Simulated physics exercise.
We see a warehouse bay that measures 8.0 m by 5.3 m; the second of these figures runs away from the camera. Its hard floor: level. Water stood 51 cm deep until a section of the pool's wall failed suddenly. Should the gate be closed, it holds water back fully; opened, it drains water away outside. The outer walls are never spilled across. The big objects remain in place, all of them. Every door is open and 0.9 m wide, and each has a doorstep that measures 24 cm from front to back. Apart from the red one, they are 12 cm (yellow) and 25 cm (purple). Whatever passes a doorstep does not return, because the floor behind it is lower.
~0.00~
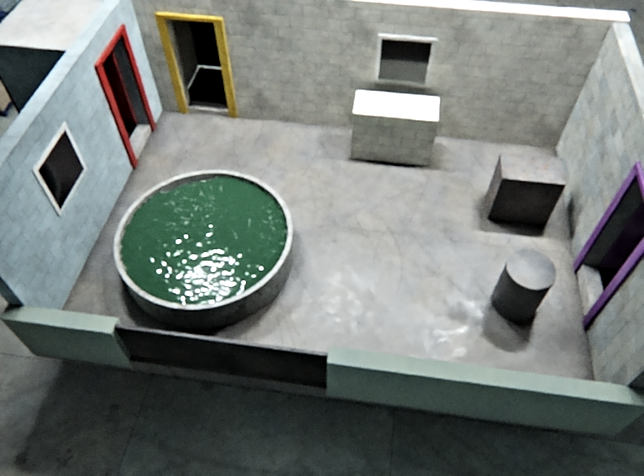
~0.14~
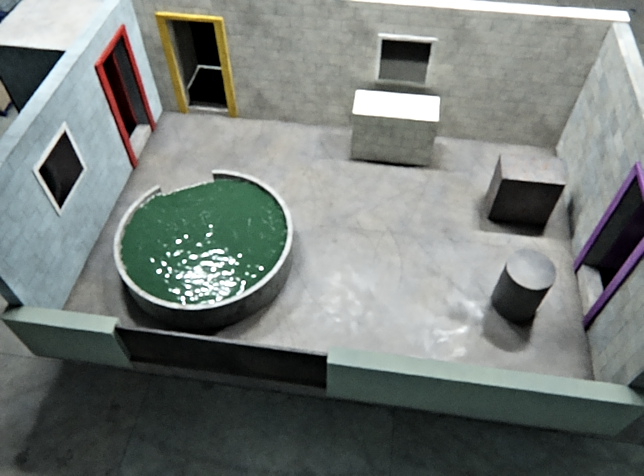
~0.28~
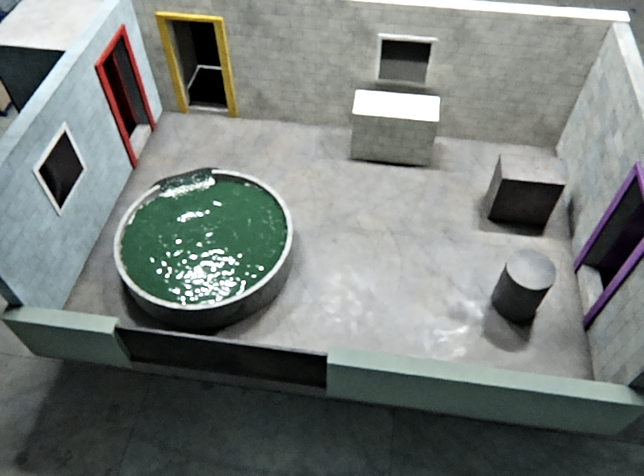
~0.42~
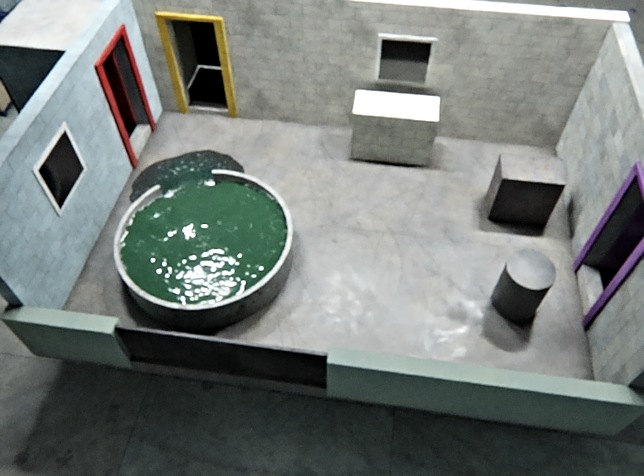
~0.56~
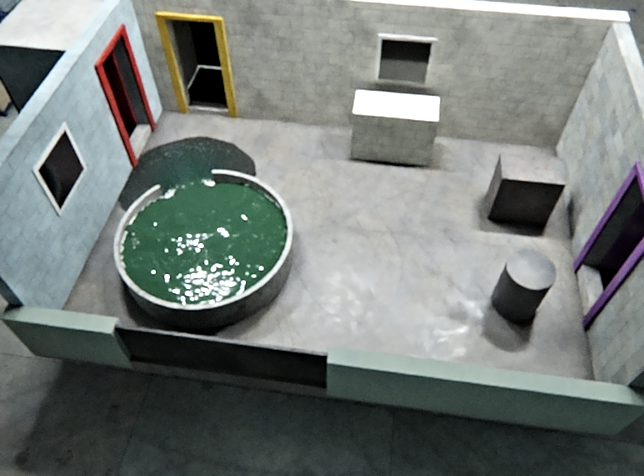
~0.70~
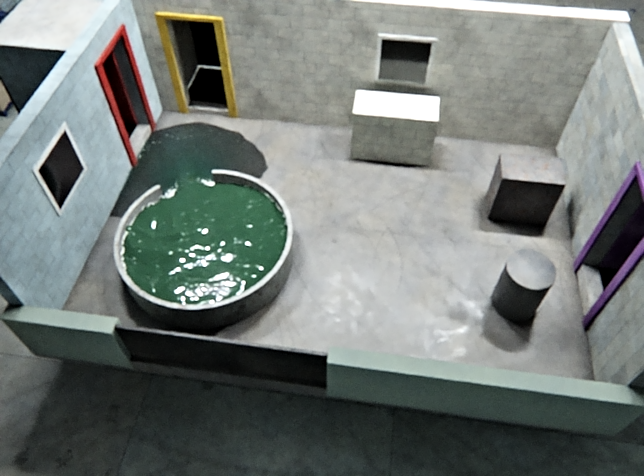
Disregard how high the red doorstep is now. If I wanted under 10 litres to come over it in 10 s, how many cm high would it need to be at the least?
It would need to be about 22 cm high.
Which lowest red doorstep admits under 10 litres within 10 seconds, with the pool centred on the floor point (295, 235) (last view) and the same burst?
About 20 cm.
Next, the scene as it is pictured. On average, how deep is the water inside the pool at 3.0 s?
Around 32 cm deep on average.
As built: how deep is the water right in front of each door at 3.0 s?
Depths, in cm - yellow: 26, purple: 0, red: 25.
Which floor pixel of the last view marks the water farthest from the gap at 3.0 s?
(378, 133).
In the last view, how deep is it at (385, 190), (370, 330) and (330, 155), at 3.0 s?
Roughly 0, 0 and 2 centimetres.
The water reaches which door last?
Door: Purple.
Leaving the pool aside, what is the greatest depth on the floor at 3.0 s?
I'd estimate roughly 30 cm.
After 1.4 s water covers 15 % of the floor, deepest (41 cm) near (162, 112); 23 cm at the red door, 0 litres in over its 18 cm doorstep.
After 3.0 s water covers 25 % of the floor, deepest (30 cm) near (154, 129); 25 cm at the red door, 21 litres in over its 18 cm doorstep.
After 10.0 s water covers 95 % of the floor, deepest (13 cm) near (349, 142); 12 cm at the red door, 47 litres in over its 18 cm doorstep.
At the red door as built, the water arrived by 0.7 s and peaked near 25 cm at 2.6 s.
With a doorstep of 20 cm, 25 litres would have come in within the 10 s; with 27 cm, 1 litre. So under 10 litres takes about 22 cm.
